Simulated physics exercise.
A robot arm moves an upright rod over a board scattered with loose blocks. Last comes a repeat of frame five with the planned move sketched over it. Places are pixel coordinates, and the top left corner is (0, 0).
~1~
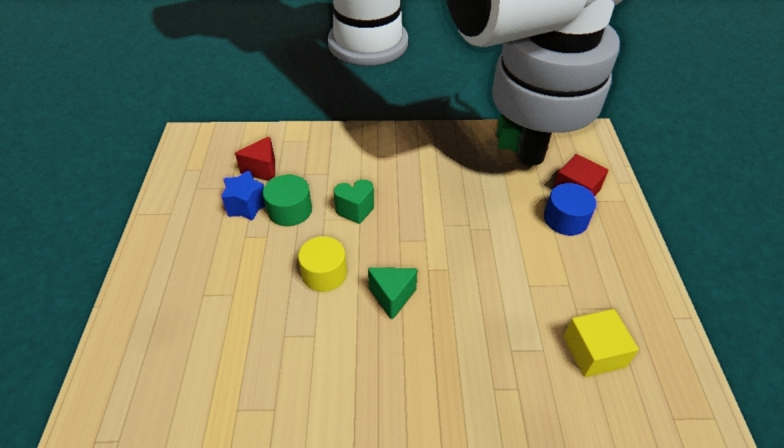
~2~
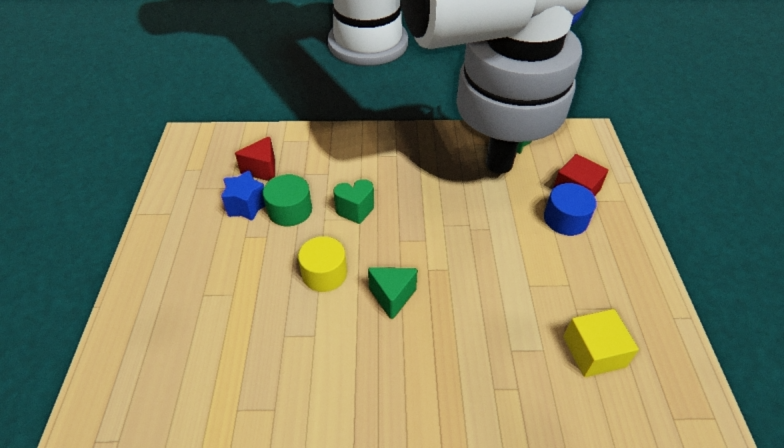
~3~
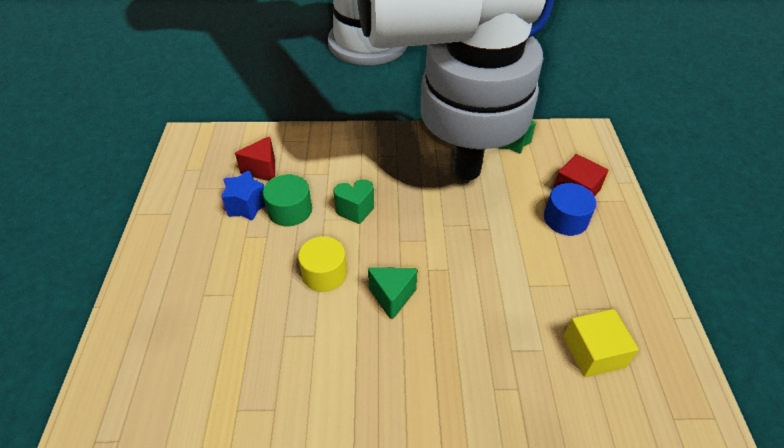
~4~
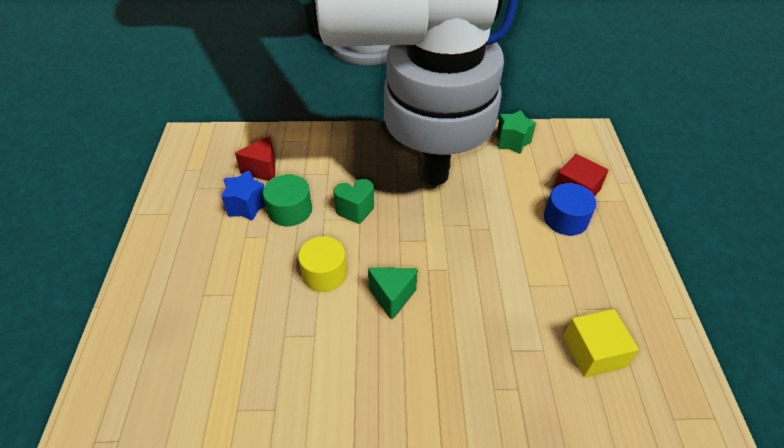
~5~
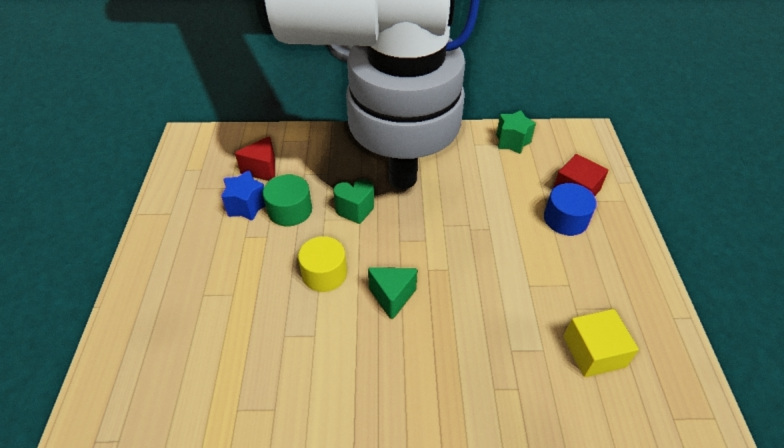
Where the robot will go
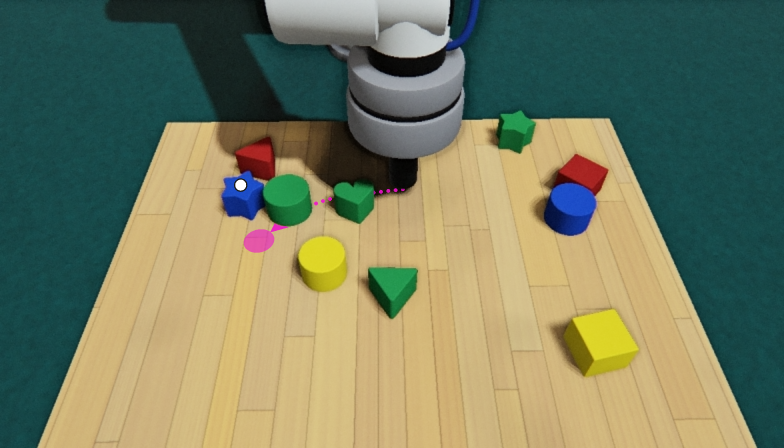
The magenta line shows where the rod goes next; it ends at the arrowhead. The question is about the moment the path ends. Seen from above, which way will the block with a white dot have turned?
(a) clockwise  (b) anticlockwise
Letter a.
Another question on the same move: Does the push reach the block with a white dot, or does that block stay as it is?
By the last moment, the block with a white dot will have left its place.
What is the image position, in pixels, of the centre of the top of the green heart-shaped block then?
About (319, 209).
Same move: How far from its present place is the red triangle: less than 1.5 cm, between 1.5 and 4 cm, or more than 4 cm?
It shifts by less than 1.5 cm.
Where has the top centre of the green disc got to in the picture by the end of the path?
Somewhere near (219, 210).
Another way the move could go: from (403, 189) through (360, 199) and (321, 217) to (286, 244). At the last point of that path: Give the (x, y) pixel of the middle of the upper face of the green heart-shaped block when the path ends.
In the picture, that point is around (288, 250).
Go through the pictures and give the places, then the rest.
In the first frame, rod's lower end (531, 158); blue star block (241, 185); red triangle (258, 149); green disc (286, 189); green heart-shaped block (354, 190).
In the second frame, rod (499, 165); blocks still.
In the third frame, rod (467, 172); blocks still.
In the fourth frame, rod (435, 177); blocks still.
In the fifth frame, rod (403, 180); blue star block (241, 185); red triangle (258, 149); green disc (286, 189); green heart-shaped block (354, 190).
Drawn move, from (403, 189) through (351, 195) and (302, 210) to (259, 241); the dot is on the blue star block.
The first path, step by step. One third of the way, rod (349, 186); green heart-shaped block (336, 199), turned 40° anticlockwise.
Two thirds of the way, rod (299, 202); blue star block (220, 186); green disc (258, 196); green heart-shaped block (319, 209).
At the end, rod (256, 232); blue star block (207, 183), turned 25° clockwise; red triangle still; green disc (219, 210); green heart-shaped block (319, 209), turned 125° anticlockwise.
